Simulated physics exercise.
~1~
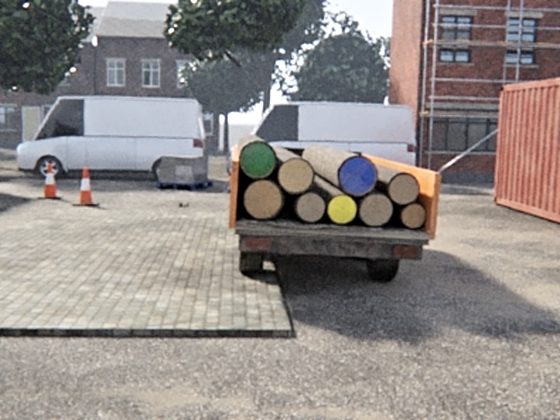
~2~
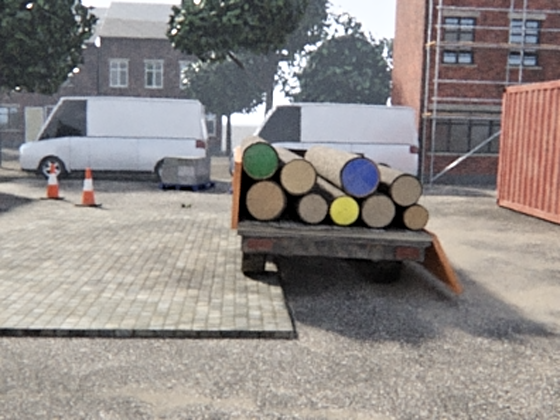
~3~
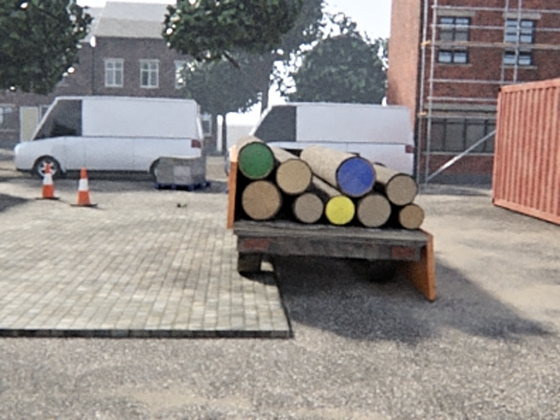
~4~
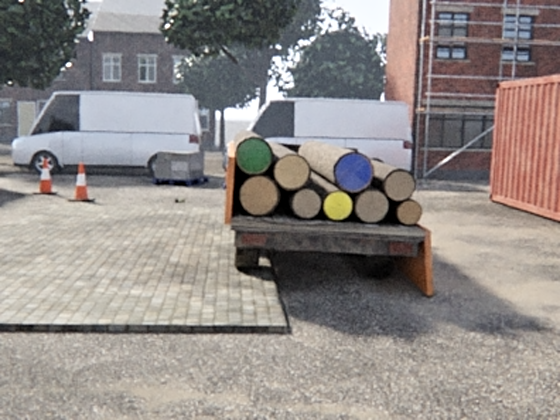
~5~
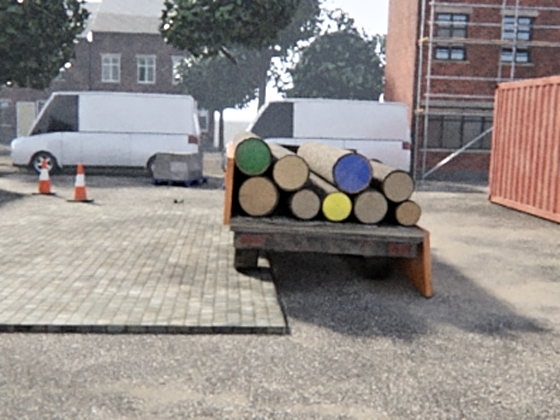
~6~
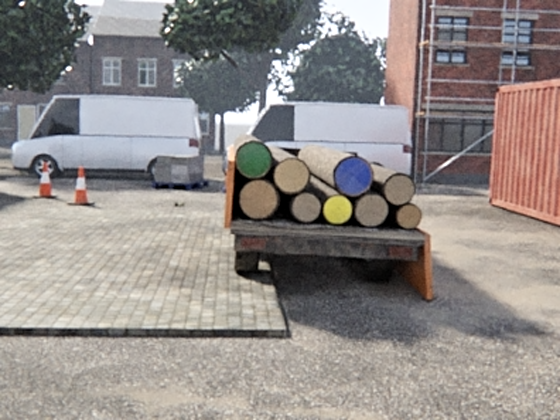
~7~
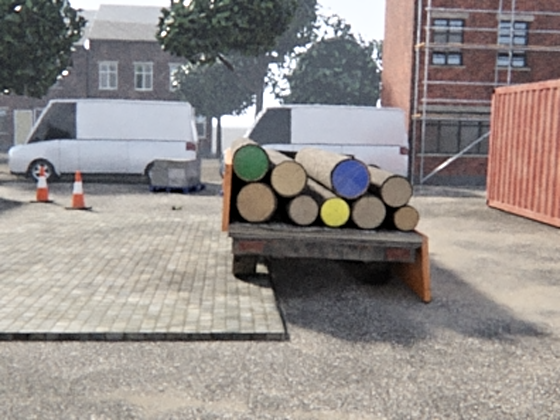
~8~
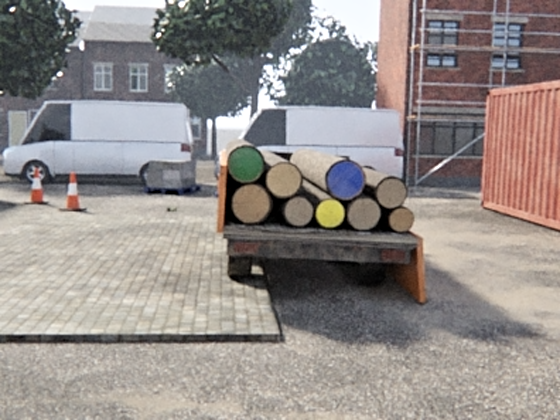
In a paved yard with white vans and a brick building behind, a low trailer sat stacked with logs, some with green, blue and yellow ends, when its right side board dropped open and hung down, yet every log stayed put on the deck.
